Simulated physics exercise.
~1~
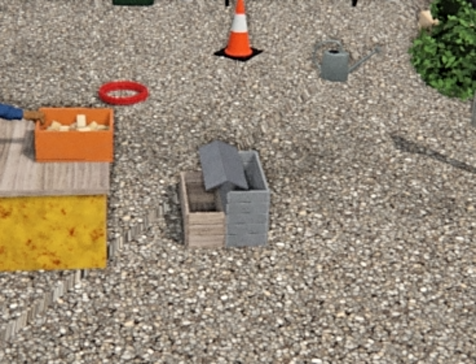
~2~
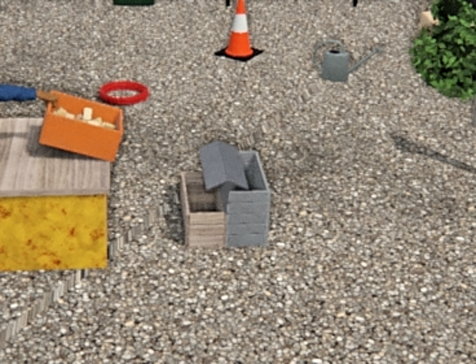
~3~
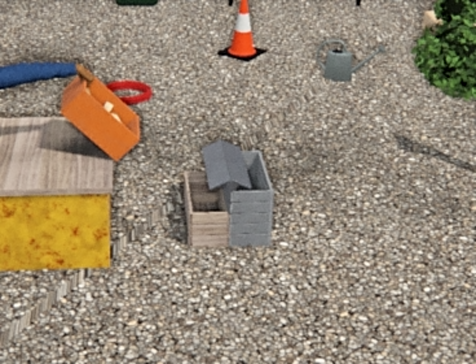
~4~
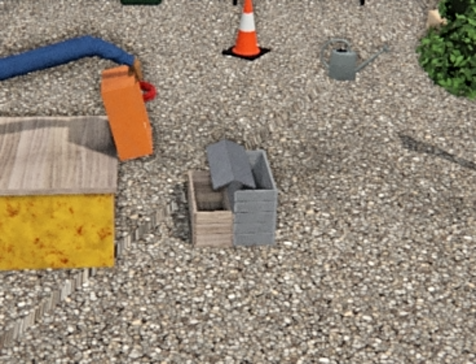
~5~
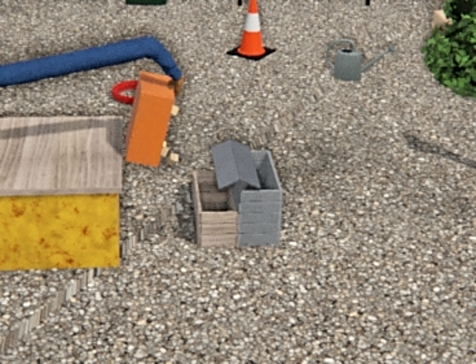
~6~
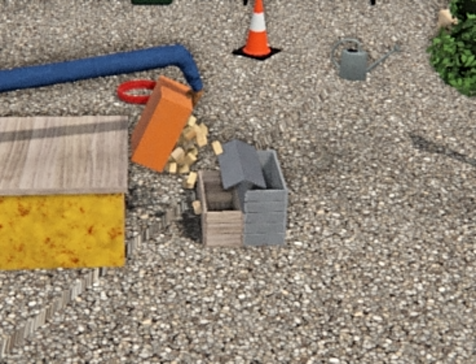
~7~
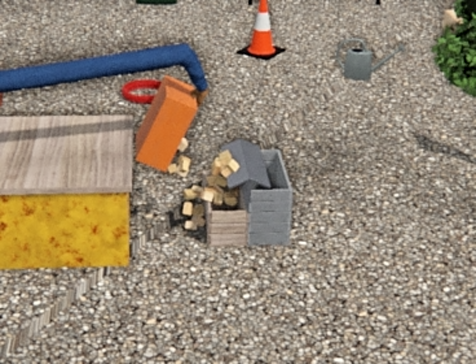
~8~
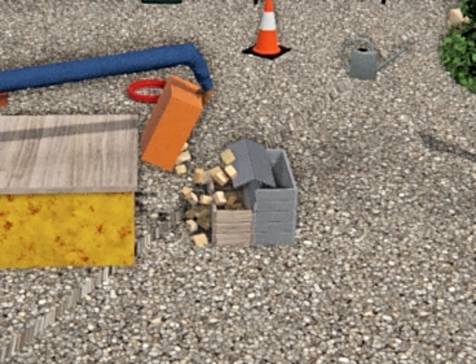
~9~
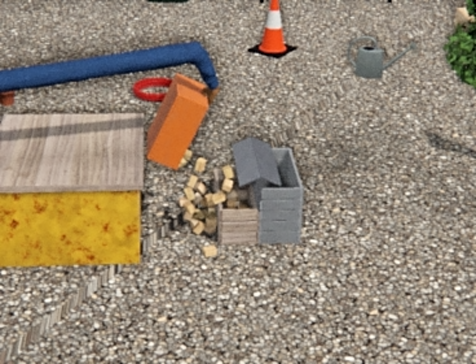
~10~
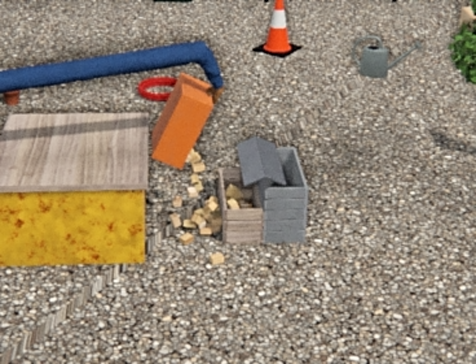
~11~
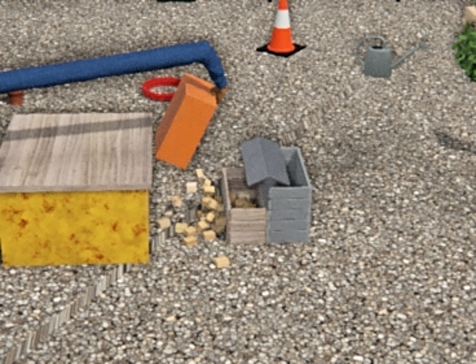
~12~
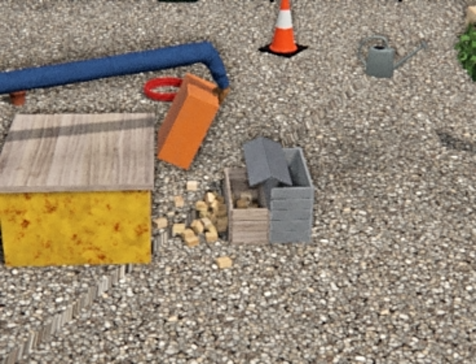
At the start, an orange tote holding small wooden blocks sits on a bench with a yellow front, near a wooden box and a grey trough joined beneath a small grey ridge on gravel. A blue arm at the left tips the tote up and over the bench's right edge. Once it hangs past upright, blocks begin to slip out, then pour down in a cluster. Some bounce off the ridge and the box, while many drop short onto the gravel. By the end, the tote hangs still, with a scattered pile beside the wooden box and other blocks inside it.
